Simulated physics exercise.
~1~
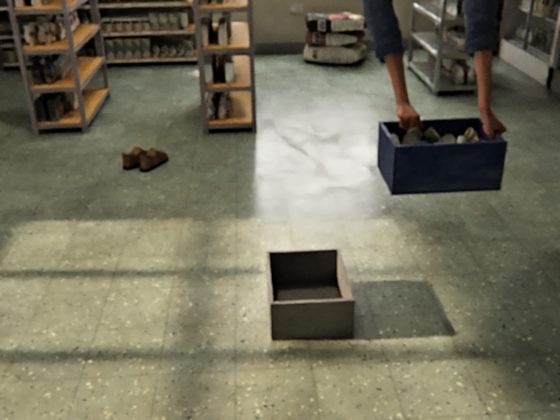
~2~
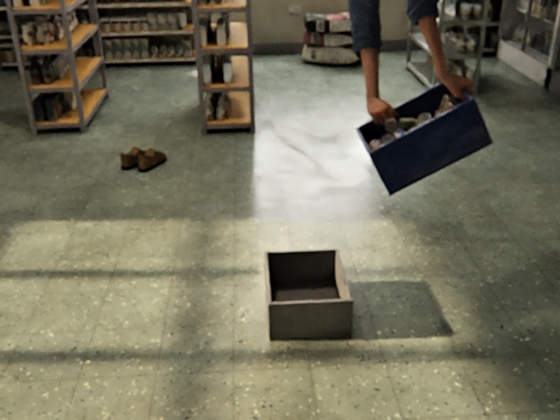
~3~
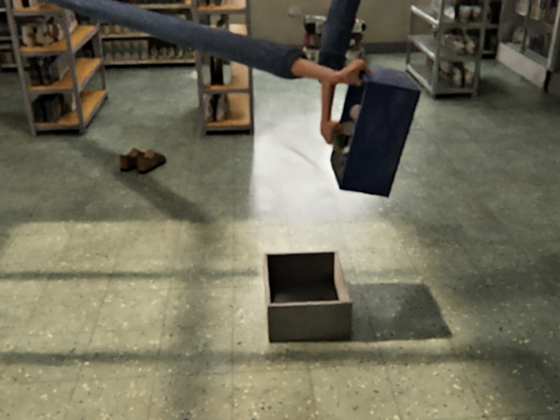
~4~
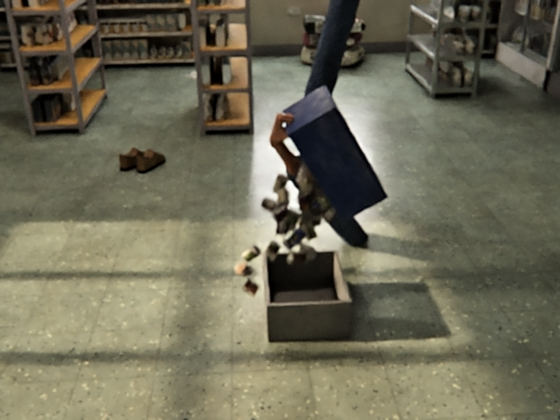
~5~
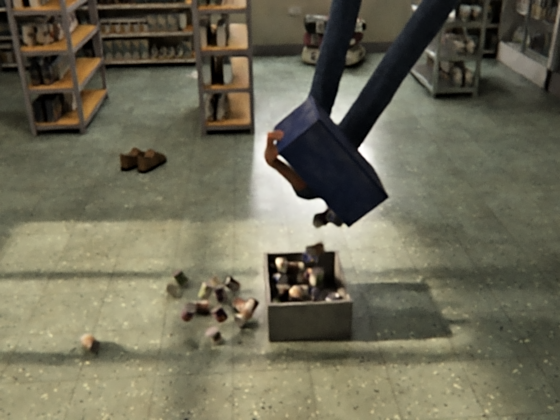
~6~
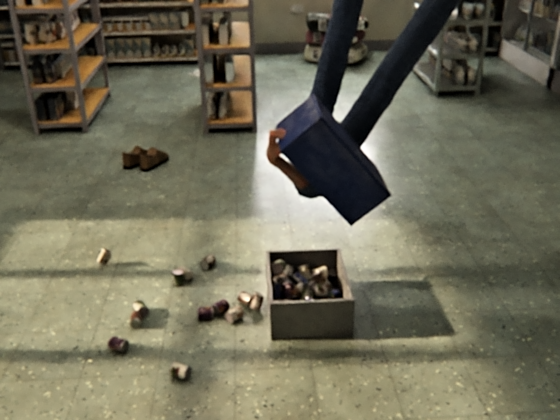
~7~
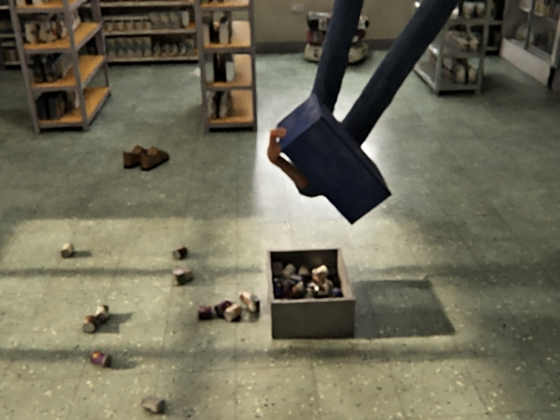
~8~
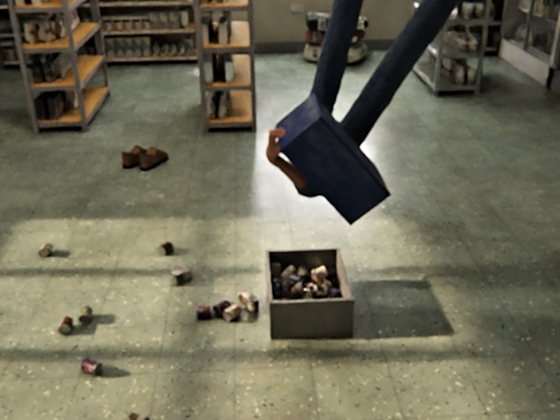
Hands tipping small tins from a blue box into a grey carton, most landing inside while others scatter and roll left across the floor.
